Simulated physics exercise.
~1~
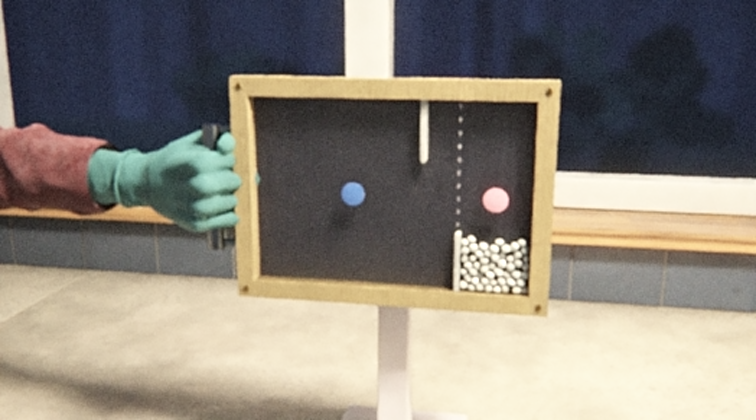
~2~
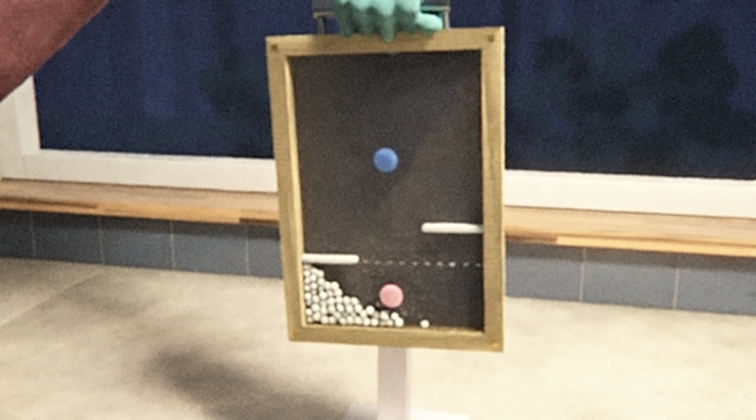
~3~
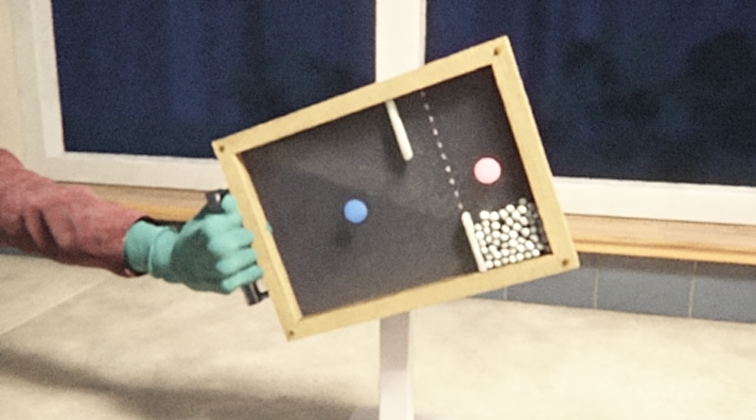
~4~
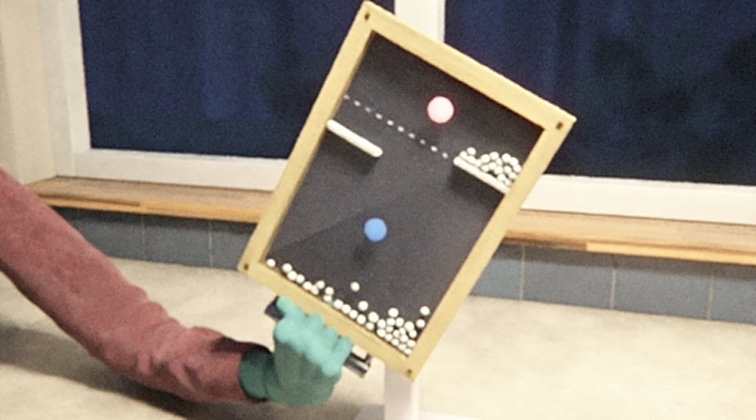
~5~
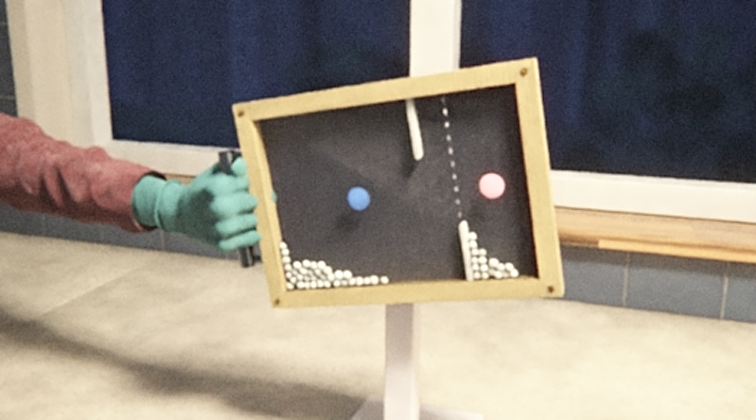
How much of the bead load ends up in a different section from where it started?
A large share of it, more than half. Those beads leave the section with the pink dot and end up in the one with the blue dot.
A gloved hand turns a framed box both ways, splitting its white beads into two piles.
